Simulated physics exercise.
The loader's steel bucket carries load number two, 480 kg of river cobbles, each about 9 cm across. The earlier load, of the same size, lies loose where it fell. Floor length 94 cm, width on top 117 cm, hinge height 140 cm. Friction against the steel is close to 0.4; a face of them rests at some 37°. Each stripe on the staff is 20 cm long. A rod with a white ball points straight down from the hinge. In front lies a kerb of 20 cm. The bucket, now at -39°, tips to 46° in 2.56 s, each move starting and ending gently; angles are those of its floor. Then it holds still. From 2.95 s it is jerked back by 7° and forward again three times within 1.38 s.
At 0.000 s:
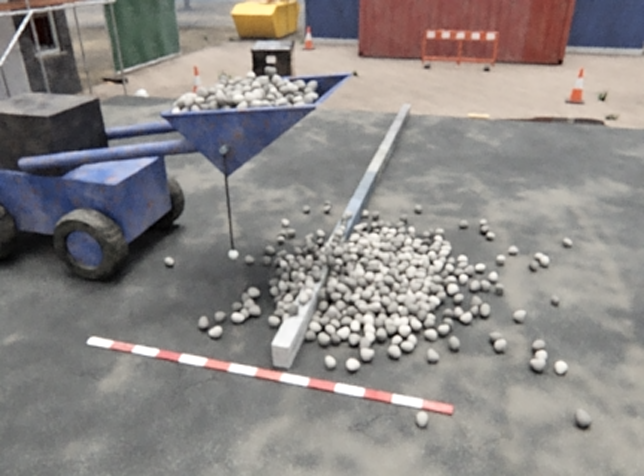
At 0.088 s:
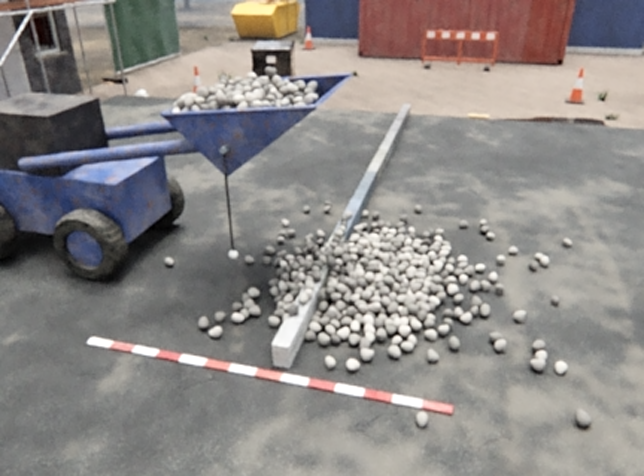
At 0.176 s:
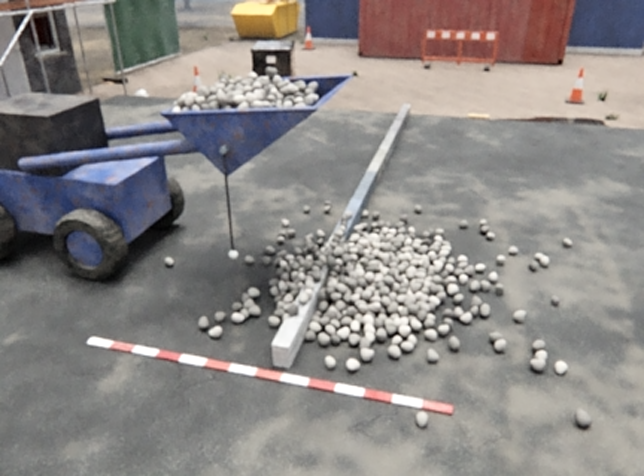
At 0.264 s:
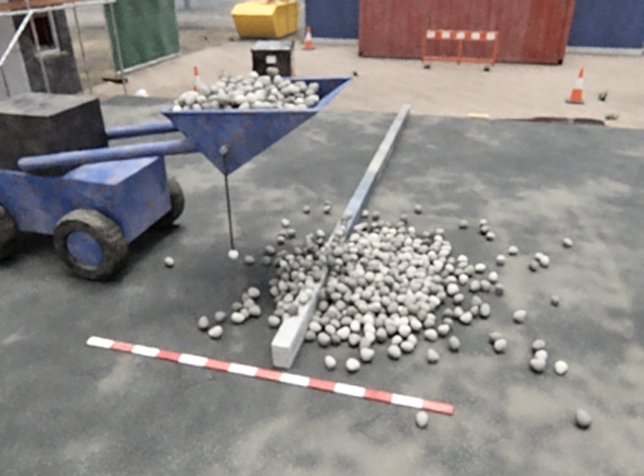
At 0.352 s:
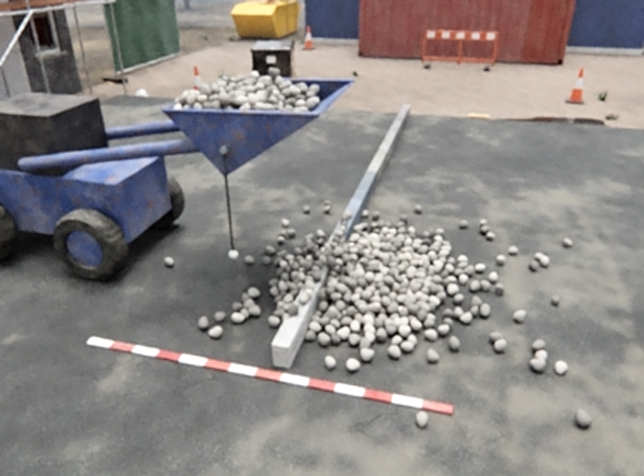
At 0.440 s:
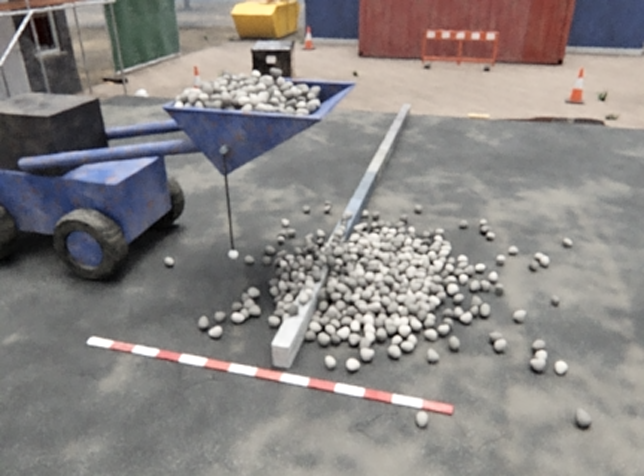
A blue loader's bucket, filled with pale rounded stones, is almost still at first, then tilts very slightly, its right-hand lip dipping a little. The stones inside shift only slightly with it, while the loose heap on the ground around the long kerb and the red-and-white staff stay still.
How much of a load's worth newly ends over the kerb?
About 88 per cent.
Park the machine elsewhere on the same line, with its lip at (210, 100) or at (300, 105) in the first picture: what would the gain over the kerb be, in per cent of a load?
Near 0 per cent from the first place, 70 from the second.
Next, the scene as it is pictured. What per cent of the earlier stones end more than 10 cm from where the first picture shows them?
About 20 per cent.
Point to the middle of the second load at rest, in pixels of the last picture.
Their middle is at about (367, 265).
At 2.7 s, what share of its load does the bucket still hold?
Roughly 0 per cent is still inside.
After 1.9 s the floor is at 33°; in per cent of one load, 81 in the bucket, 25 on this side of the kerb, 96 over the kerb; the foremost stones are at (552, 299).
After 2.7 s the floor is at 46°; in per cent of one load, 1 in the bucket, 37 on this side of the kerb, 163 over the kerb; the foremost stones are at (552, 299).
After 4.8 s the floor is at 46°; in per cent of one load, 0 in the bucket, 31 on this side of the kerb, 170 over the kerb; the foremost stones are at (552, 294).
After 7.4 s the floor is at 46°; in per cent of one load, 0 in the bucket, 31 on this side of the kerb, 170 over the kerb; the foremost stones are at (552, 294). Net gain over the kerb, 88.
